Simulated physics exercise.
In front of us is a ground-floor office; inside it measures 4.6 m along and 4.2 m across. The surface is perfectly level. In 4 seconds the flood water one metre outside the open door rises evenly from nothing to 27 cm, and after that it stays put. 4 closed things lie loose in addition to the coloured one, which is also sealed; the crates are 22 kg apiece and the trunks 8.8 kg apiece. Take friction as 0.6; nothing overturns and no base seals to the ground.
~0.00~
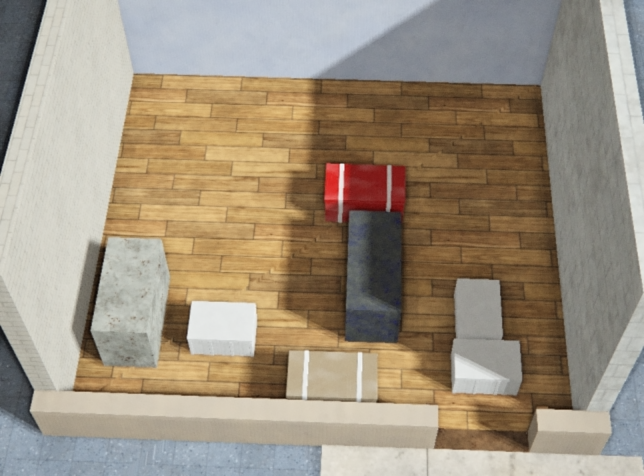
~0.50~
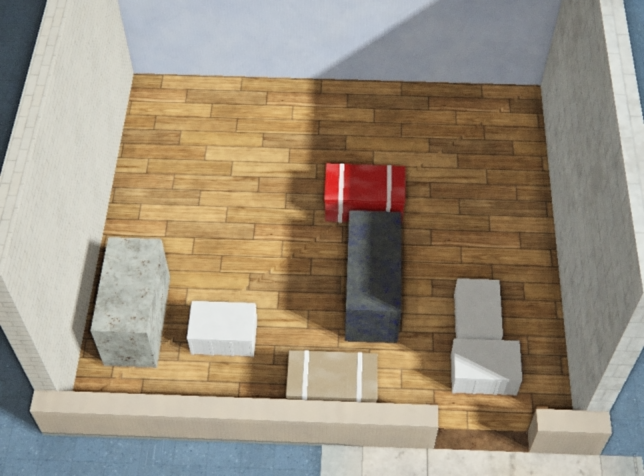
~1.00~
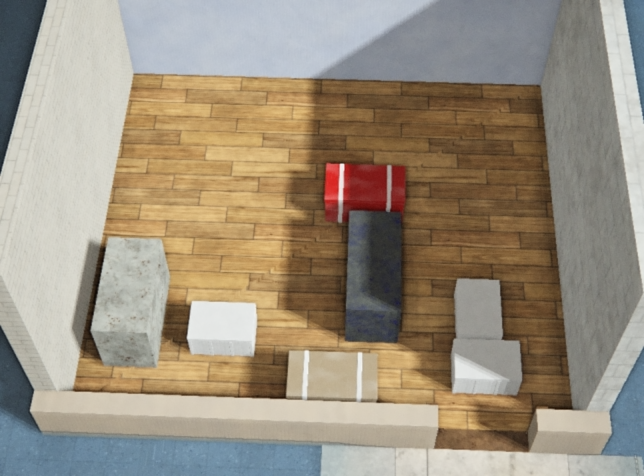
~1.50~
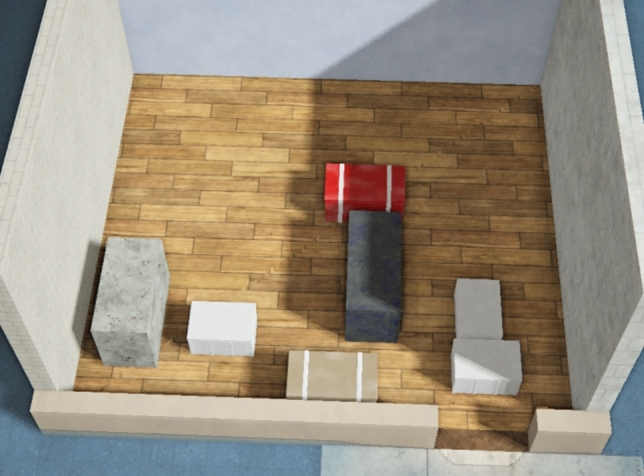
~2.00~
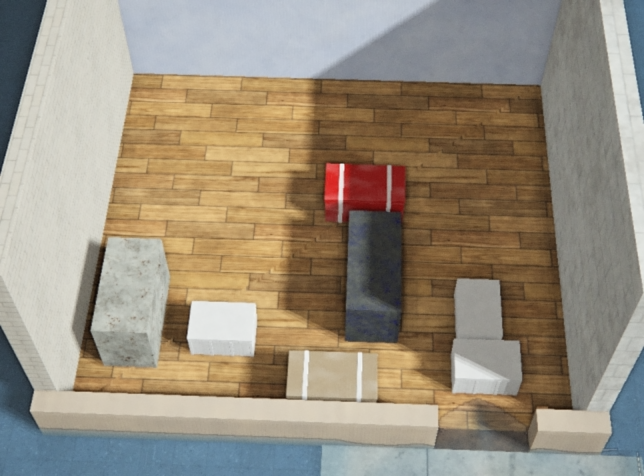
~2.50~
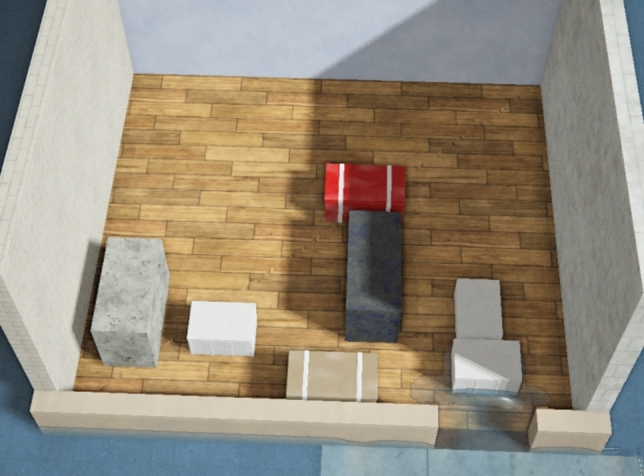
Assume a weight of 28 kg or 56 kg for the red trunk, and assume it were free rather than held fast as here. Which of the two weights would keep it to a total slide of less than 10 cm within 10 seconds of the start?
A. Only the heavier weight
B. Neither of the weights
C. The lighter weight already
The answer is C.
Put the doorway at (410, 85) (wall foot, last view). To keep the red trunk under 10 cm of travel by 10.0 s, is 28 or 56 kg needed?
Outcome - the heavier pick is required.
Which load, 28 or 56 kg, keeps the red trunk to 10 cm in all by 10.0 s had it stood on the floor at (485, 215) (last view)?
It turns out that no load succeeds.
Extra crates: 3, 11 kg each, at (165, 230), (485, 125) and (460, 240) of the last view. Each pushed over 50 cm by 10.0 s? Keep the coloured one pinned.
Taking them in order, the first is inside the line, the second beyond the line and the third beyond the line.
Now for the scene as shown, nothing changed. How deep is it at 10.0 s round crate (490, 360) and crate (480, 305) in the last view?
Some 15 cm at the first, some 15 cm at the second.
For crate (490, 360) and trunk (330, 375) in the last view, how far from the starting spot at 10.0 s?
Shifts: 300 cm / 200 cm.
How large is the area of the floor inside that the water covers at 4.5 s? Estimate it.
I'd put it close to 6.0 m2.
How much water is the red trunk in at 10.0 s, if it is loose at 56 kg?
Around 4 cm.
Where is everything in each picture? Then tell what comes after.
The red trunk at (365, 182), on the bottom; water covers 0.0 m2; 0 of 5 have shifted, in the first frame.
The red trunk at (365, 182) rests on the ground; water covers 0.0 m2; 0 of 5 have shifted, in the second frame.
The red trunk at (365, 182) rests on the ground; 0.0 m2 under water; 0 of 5 have shifted, in the third frame.
The red trunk at (365, 182), on the bottom; 0.0 m2 under water; 0 of 5 have shifted, in the fourth frame.
The red trunk at (365, 182) rests on the ground; 0.1 m2 under water; 0 of 5 have shifted, in the fifth frame.
The red trunk at (365, 182) rests on the ground; water covers 0.4 m2; 0 of 5 have shifted, in the sixth frame.
After 3.5 s the red trunk would be 0 cm from its start with 28 kg and 0 cm from its start with 56 kg; 0 cm of water round it then.
After 4.5 s the red trunk would be 0 cm from its start with 28 kg and 0 cm from its start with 56 kg; 0 cm of water round it then.
After 7.0 s the red trunk would be 0 cm from its start with 28 kg and 0 cm from its start with 56 kg; 4 cm of water round it then.
After 10.0 s the red trunk would be 0 cm from its start with 28 kg and 0 cm from its start with 56 kg; 4 cm of water round it then.
